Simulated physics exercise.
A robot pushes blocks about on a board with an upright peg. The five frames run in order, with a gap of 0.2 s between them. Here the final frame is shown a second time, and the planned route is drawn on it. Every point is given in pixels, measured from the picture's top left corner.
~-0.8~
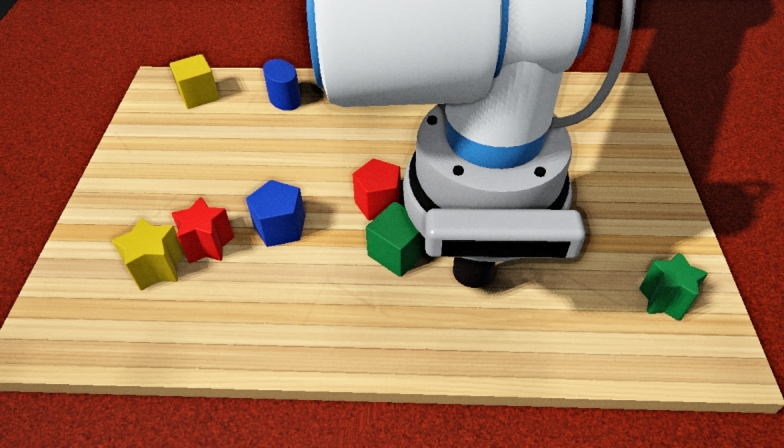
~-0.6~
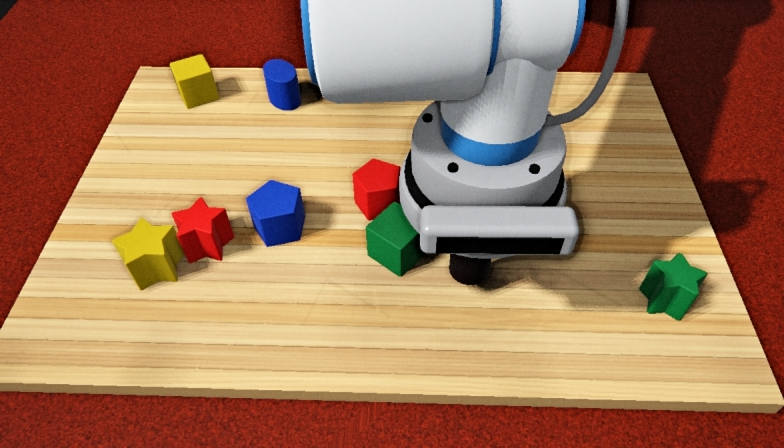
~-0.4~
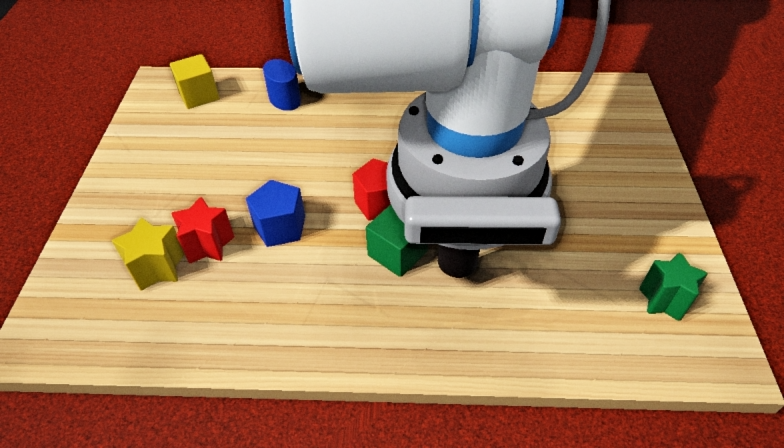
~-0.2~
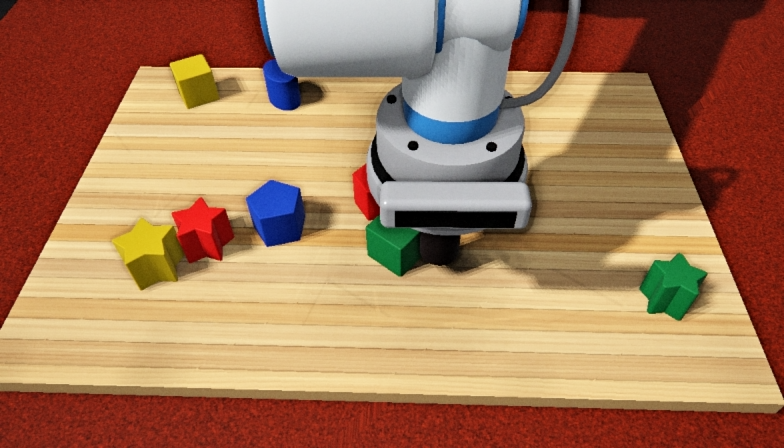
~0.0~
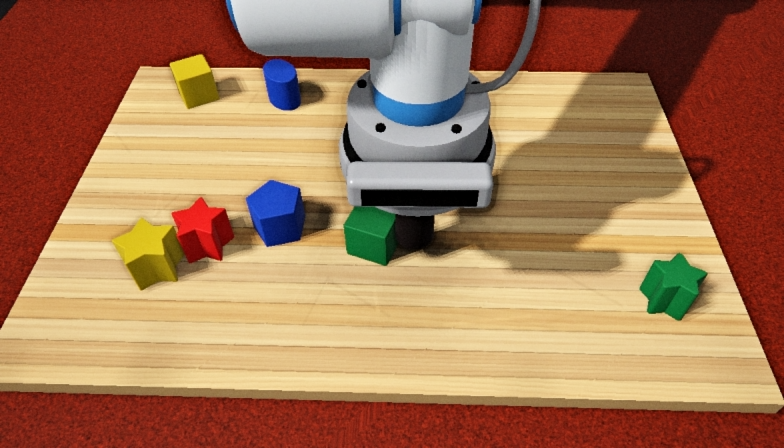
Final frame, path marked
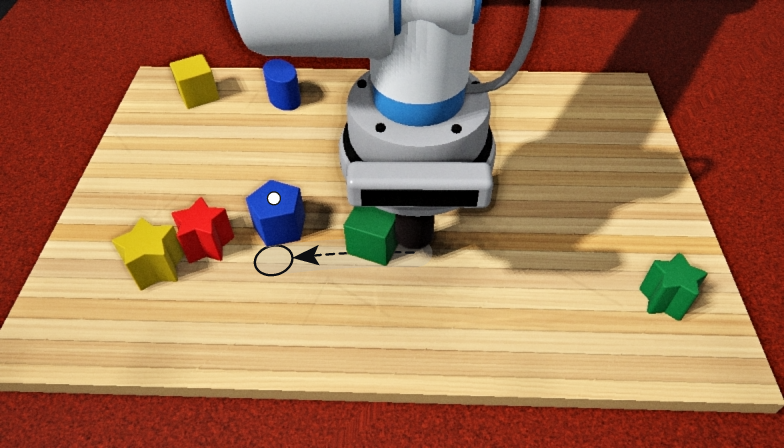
Robot arm with a dark peg moving left across a wooden board, nudging a green block slightly left among scattered coloured blocks.
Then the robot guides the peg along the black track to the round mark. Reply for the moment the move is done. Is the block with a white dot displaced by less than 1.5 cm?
Answer: No.
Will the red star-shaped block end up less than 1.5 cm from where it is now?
It seems so.
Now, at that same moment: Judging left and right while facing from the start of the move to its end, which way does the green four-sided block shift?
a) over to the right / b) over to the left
Letter a.
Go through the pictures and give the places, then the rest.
The first picture shows tip of the peg at (473, 272), middles of tops, red star-shaped block at (197, 216), blue pentagon at (274, 198), green four-sided block at (398, 224), red pentagon at (378, 175).
The second picture shows peg at (469, 270), nothing pushed.
The third picture shows peg at (457, 262), nothing pushed.
The fourth picture shows peg at (439, 251), nothing pushed.
The fifth picture shows peg at (414, 235), red star-shaped block at (197, 216), blue pentagon at (274, 198), green four-sided block at (373, 215), red pentagon hidden.
The line goes from (414, 252) by way of (367, 252) and (321, 255) to (274, 260); the dot is on the blue pentagon.
One third of the way, peg at (365, 235); green four-sided block at (326, 210), turned 15° clockwise.
Two thirds of the way, peg at (317, 238); red star-shaped block at (192, 216), turned 15° anticlockwise; blue pentagon at (245, 192), turned 35° clockwise; green four-sided block at (279, 211), turned 15° clockwise.
At the end, peg at (269, 243); red star-shaped block at (188, 215), turned 35° anticlockwise; blue pentagon at (222, 180), turned 60° clockwise; green four-sided block at (238, 209), turned 40° clockwise; red pentagon unmoved.
